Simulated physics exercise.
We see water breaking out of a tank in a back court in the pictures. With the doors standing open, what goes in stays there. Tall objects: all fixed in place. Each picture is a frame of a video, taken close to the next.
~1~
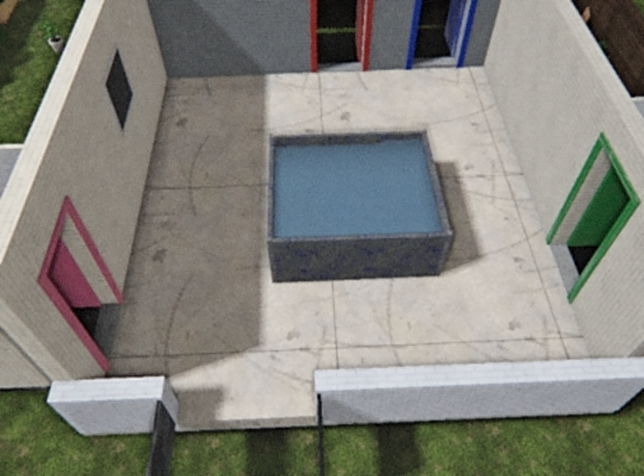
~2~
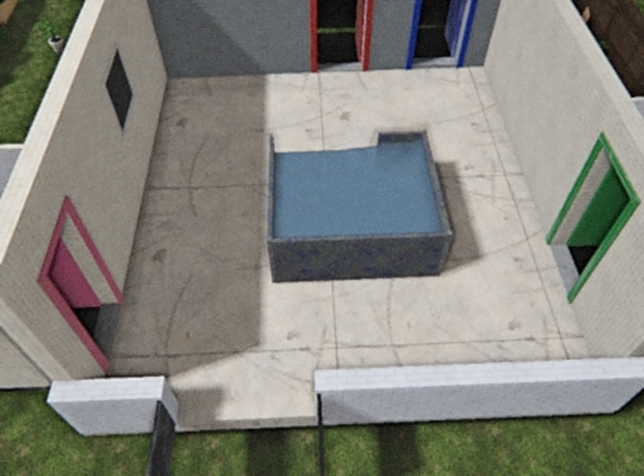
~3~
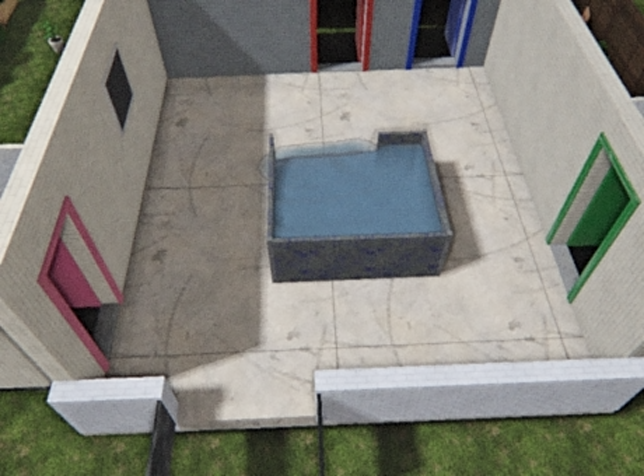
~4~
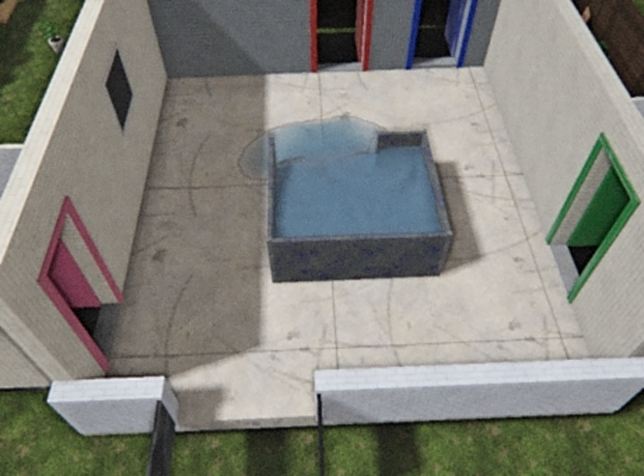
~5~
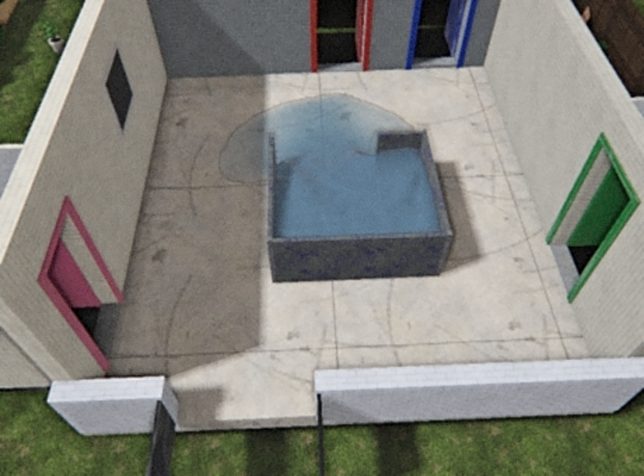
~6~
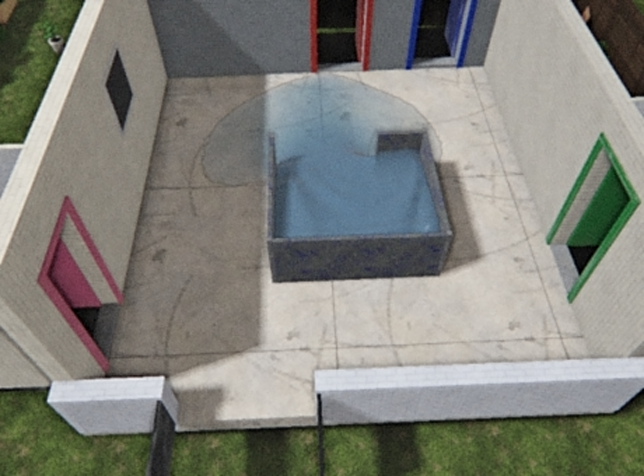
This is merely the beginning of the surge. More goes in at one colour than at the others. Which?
It is red.
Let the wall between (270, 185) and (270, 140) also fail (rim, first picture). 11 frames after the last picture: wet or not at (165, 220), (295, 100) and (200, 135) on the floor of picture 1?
Soaked, untouched, soaked.
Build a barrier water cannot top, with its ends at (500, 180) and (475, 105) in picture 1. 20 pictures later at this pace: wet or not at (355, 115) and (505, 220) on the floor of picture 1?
Soaked, bone-dry.
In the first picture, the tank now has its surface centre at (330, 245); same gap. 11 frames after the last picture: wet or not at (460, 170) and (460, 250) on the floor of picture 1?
Point one left dry, point two left dry.
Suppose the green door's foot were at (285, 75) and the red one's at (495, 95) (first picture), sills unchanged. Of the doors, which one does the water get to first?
The green-painted one, as far as I can tell.
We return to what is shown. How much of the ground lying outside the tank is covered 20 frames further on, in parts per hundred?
It comes out near 55 percent.
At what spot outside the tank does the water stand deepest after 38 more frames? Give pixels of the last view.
Somewhere around (108, 365).
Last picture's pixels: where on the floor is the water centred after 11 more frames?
The balance point is around (310, 157).
A moment on, water covers 35 % of the floor; pink door not reached, green door not reached, red door a lot in, blue door wet at the sill, nothing in.
Next, water covers 35 % of the floor; pink door not reached, green door not reached, red door a lot in, blue door a trickle in.
Then, water covers 55 % of the floor; pink door not reached, green door not reached, red door a lot in, blue door some in.
Later, water covers 90 % of the floor; pink door wet at the sill, nothing in, green door wet at the sill, nothing in, red door a lot in, blue door some in.
In the end, water covers 100 % of the floor; pink door some in, green door wet at the sill, nothing in, red door a lot in, blue door some in; the red door has let in the most.
